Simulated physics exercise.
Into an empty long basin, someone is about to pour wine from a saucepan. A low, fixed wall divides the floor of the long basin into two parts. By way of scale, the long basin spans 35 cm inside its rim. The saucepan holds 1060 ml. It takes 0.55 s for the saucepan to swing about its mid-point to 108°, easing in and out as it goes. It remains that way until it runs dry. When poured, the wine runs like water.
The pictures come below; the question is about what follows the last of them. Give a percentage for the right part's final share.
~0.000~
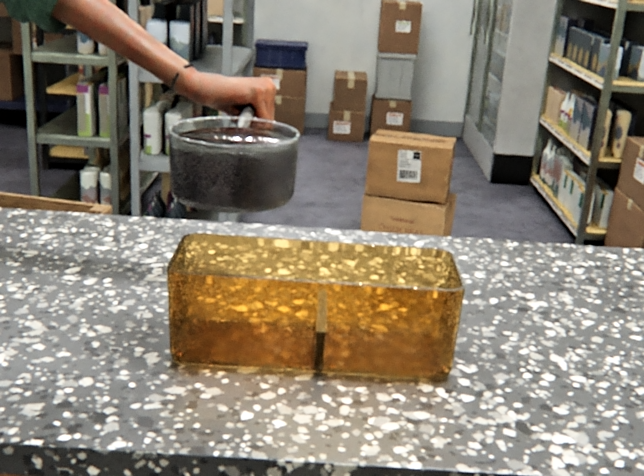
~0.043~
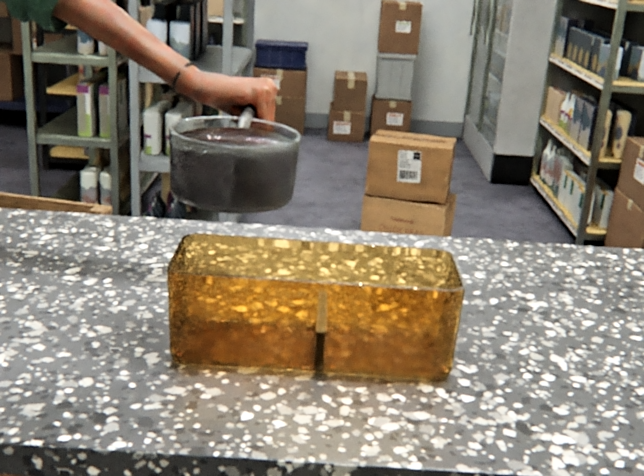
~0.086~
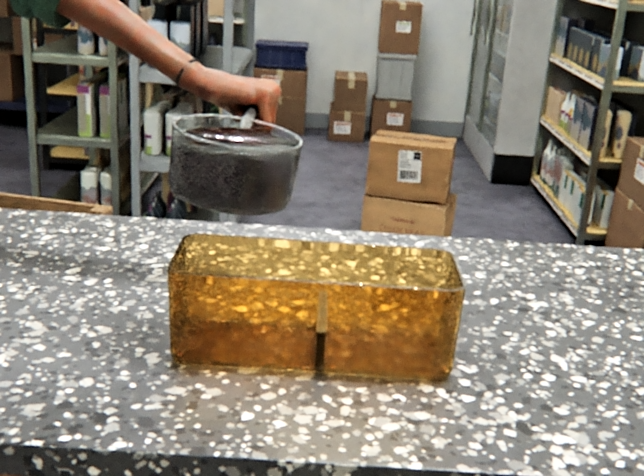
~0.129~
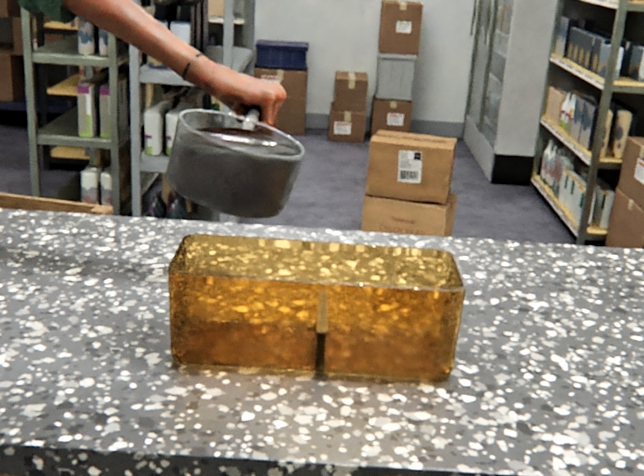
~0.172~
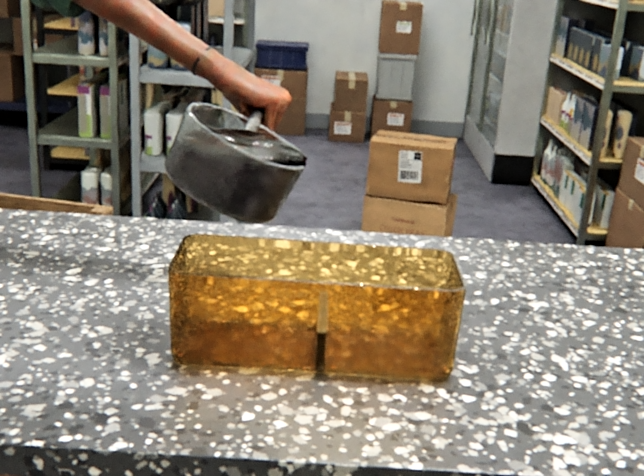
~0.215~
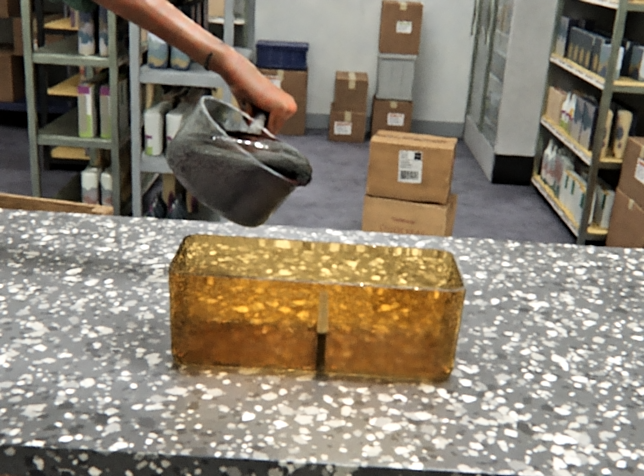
My figure is 42 %.
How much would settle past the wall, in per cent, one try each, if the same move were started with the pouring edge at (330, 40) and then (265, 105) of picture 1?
Around 75 per cent first, around 25 per cent next.
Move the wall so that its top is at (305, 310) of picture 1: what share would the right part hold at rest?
With the wall placed like that, close to 60 per cent.
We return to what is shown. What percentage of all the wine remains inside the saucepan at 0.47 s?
22 %.
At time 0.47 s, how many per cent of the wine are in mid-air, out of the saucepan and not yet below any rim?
I'd say close to 34 per cent.
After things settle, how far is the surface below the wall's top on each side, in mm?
26 mm left, 28 mm right.
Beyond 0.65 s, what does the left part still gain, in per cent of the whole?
About 12 percent, give or take.
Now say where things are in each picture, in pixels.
It leans 0°; its right rim is at (298, 137); the wine meets the walls at (173, 136) and (296, 145); the long basin's rim runs from (176, 252) to (458, 271); the wall's top is at (322, 311), in the first frame.
It leans 2°; its right rim is at (299, 139); the wine meets the walls at (174, 136) and (296, 145), in the second frame.
It leans 6°; its right rim is at (301, 144); the wine meets the walls at (176, 135) and (299, 147), in the third frame.
It leans 14°; its right rim is at (303, 154); the wine meets the walls at (178, 135) and (301, 150), in the fourth frame.
It leans 24°; its right rim is at (304, 166); the wine meets the walls at (179, 136) and (305, 158); 1 per cent is over the edge, in the fifth frame.
It leans 36°; its right rim is at (302, 179); the wine meets the walls at (175, 137) and (299, 166); 6 per cent is over the edge, in the sixth frame.
After 0.47 s the tilt is 102° and 23 per cent is still to pour, 11 is left of the wall and 33 right of it.
After 0.65 s the tilt is 108° and 4 per cent is still to pour, 41 is left of the wall and 42 right of it.
After 0.84 s the tilt is 108° and 1 per cent is still to pour, 45 is left of the wall and 43 right of it.
After 1.05 s the tilt is 108° and 0 per cent is still to pour, 52 is left of the wall and 42 right of it.
In the end 52 per cent lies left of the wall, 42 right of it and 6 outside.
